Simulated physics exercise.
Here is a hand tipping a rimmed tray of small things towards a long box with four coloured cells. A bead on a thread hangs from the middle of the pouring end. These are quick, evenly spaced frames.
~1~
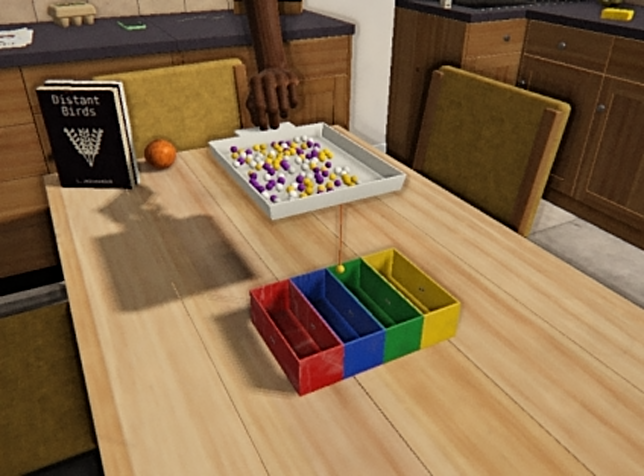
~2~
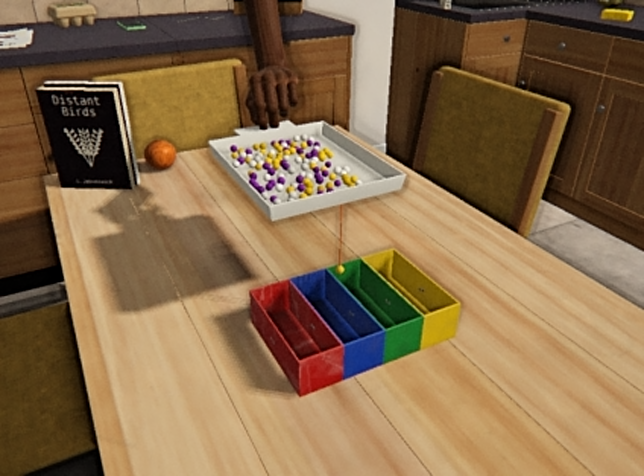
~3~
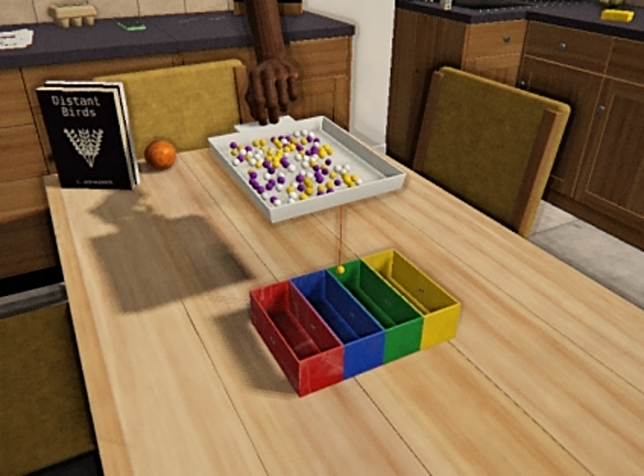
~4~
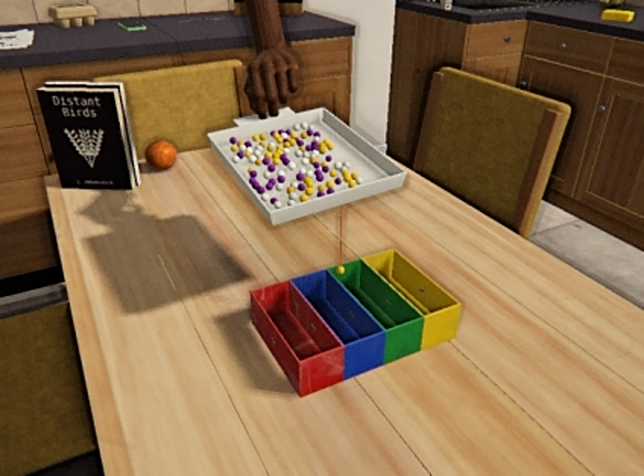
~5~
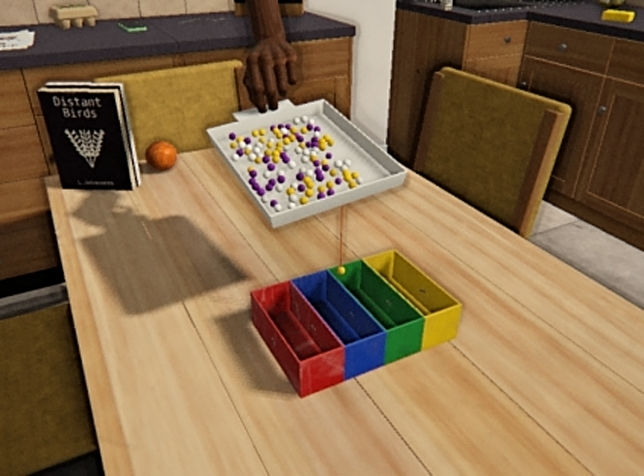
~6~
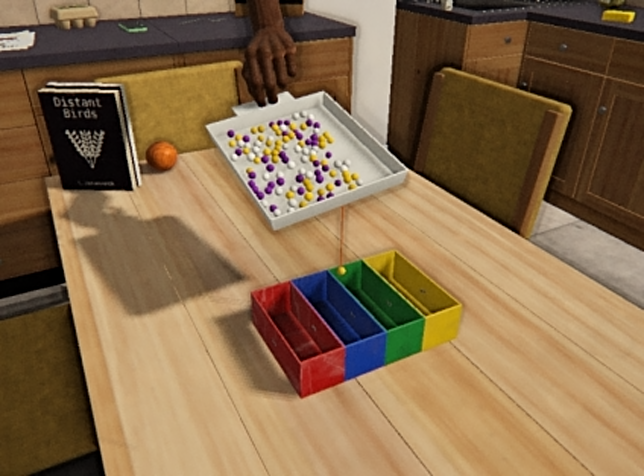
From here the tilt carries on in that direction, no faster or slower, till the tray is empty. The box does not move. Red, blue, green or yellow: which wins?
It favours the red compartment.
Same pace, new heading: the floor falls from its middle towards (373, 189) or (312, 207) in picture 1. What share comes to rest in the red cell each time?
About 0 and 60 per cent.
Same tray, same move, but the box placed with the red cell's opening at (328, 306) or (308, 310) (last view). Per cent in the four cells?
First some 10, then 60 per cent.
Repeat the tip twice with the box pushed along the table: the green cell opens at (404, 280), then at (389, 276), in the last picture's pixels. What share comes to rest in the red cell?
First some 10, then 20 per cent.
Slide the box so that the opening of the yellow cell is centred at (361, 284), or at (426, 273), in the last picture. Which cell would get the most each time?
In turn: Blue; the red cell.
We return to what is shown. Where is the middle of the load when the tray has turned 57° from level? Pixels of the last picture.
Roughly at (285, 190).
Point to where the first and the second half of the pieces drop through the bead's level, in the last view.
Early half (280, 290), late half (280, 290).
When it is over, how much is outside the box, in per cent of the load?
Close to 10 per cent.
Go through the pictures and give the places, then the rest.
In the first picture, corners of the pouring end at (272, 203) and (402, 174), level; middle of the load at (286, 167), round plastic beads; bead on its thread at (340, 269); red cell at (321, 367); blue cell at (364, 351); green cell at (403, 337); yellow cell at (440, 323).
In the second picture, corners of the pouring end at (272, 205) and (402, 174), level; middle of the load at (286, 167).
In the third picture, corners of the pouring end at (272, 207) and (402, 173), tipped barely, lowest at the left corner; middle of the load at (286, 165).
In the fourth picture, corners of the pouring end at (272, 210) and (403, 172), tipped a little, lowest at the left corner; middle of the load at (286, 162).
In the fifth picture, corners of the pouring end at (273, 214) and (403, 171), tipped a little, lowest at the left corner; middle of the load at (286, 160).
In the sixth picture, corners of the pouring end at (273, 217) and (404, 169), tipped a little, lowest at the left corner; middle of the load at (285, 160), all on the move; red cell at (323, 369); blue cell at (365, 353); green cell at (405, 339); yellow cell at (442, 325).
Soon after the last picture, tray tipped steeply; nearly all on the tray; a stray few falling or outside the box.
A little later, tray tipped right over; about a quarter on the tray; about half in the red cell; a stray few in the blue cell; about a quarter falling or outside the box.
Later still, tray tipped past a quarter turn; most in the red cell; a stray few in the blue cell; a stray few in the green cell; a small part falling or outside the box.
By the end, tray tipped past a quarter turn; most in the red cell; a stray few in the blue cell; a stray few in the green cell; none in the yellow cell; a small part outside the box.
